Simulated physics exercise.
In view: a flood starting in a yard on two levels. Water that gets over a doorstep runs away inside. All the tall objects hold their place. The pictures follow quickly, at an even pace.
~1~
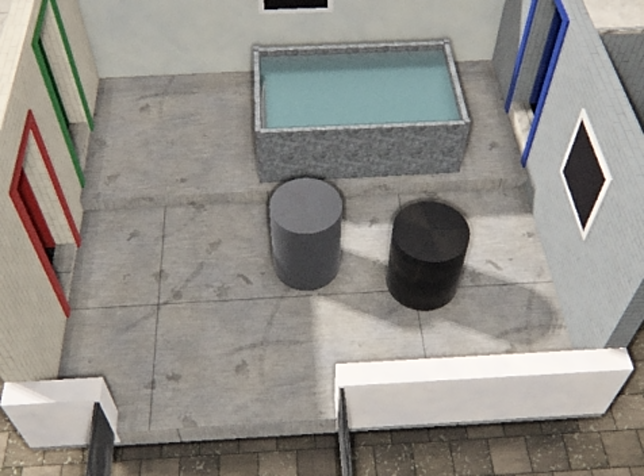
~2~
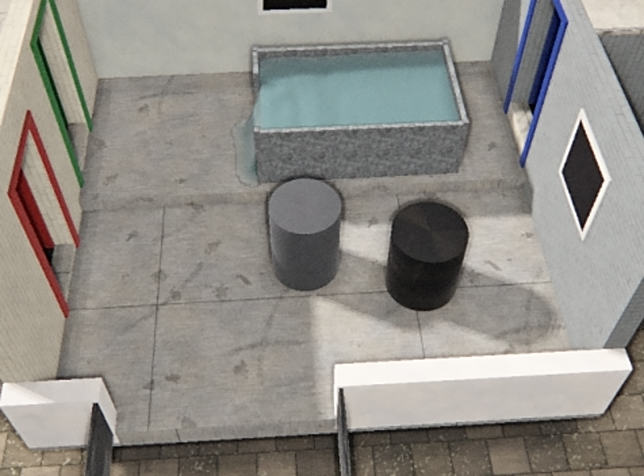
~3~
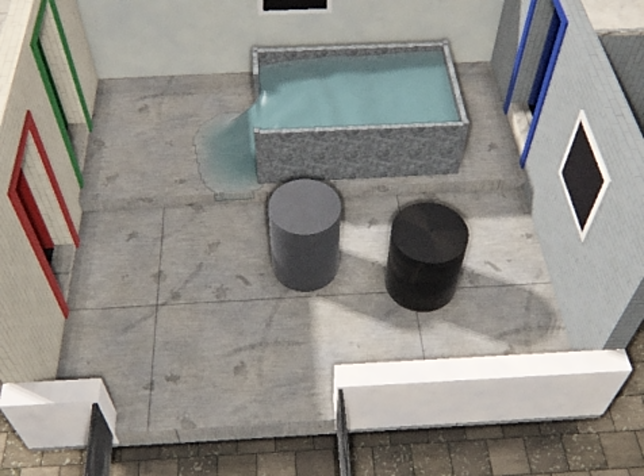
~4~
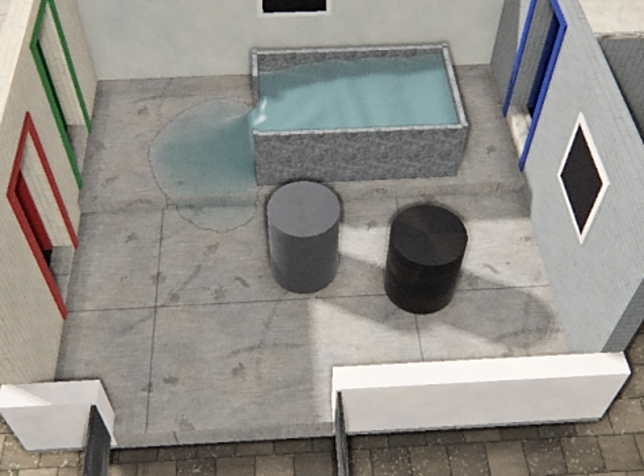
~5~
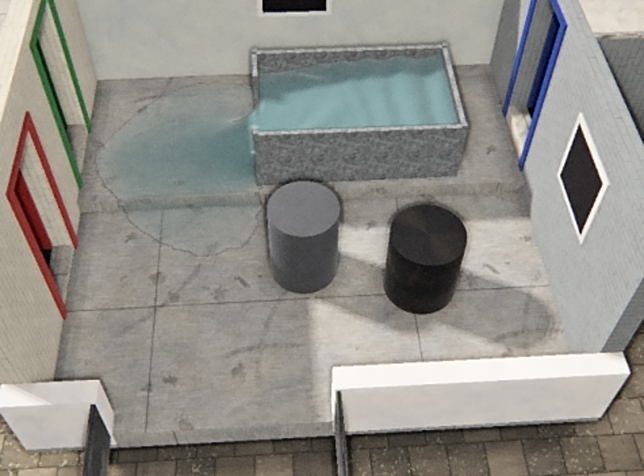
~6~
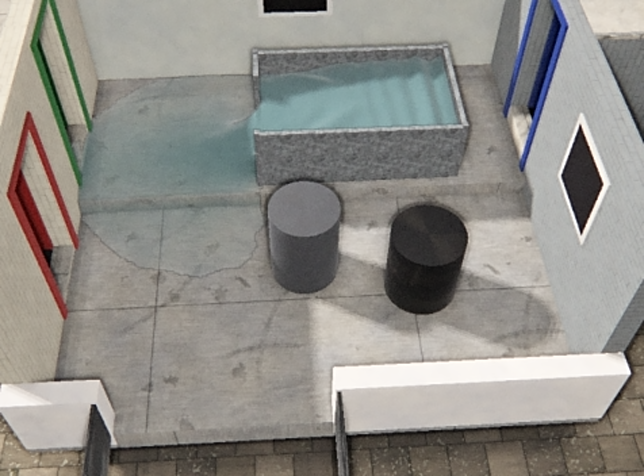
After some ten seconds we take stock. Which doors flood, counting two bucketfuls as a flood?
One by one: The red door takes more than that; the green door takes more than that; the blue door stays under that.
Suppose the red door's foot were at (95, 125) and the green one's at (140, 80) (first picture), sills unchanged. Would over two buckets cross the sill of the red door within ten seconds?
Then: The red door floods.
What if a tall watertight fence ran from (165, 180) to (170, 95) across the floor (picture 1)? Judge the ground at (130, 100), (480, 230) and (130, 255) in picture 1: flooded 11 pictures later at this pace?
One after the other: Flooded, clear, covered.
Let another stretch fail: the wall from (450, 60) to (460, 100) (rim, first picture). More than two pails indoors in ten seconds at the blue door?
One by one: Blue lets more in.
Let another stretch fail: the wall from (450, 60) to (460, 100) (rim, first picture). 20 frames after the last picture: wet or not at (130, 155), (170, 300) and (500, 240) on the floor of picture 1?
In that order: Free of water, clear, wet.
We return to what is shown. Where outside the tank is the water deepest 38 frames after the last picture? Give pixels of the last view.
I would point to (55, 386).
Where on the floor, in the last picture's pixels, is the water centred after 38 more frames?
Roughly at (256, 193).
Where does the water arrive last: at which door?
That is the blue one.
A moment on, water covers 35 % of the floor; the red door under two buckets in, the green door far over two buckets in, the blue door not reached.
Next, water covers 40 % of the floor; the red door over two buckets in, the green door far over two buckets in, the blue door not reached.
Then, water covers 55 % of the floor; the red door far over two buckets in, the green door far over two buckets in, the blue door not reached.
Later, water covers 85 % of the floor; the red door far over two buckets in, the green door far over two buckets in, the blue door wet at the sill, nothing in.
In the end, water covers 95 % of the floor; the red door far over two buckets in, the green door far over two buckets in, the blue door wet at the sill, nothing in.
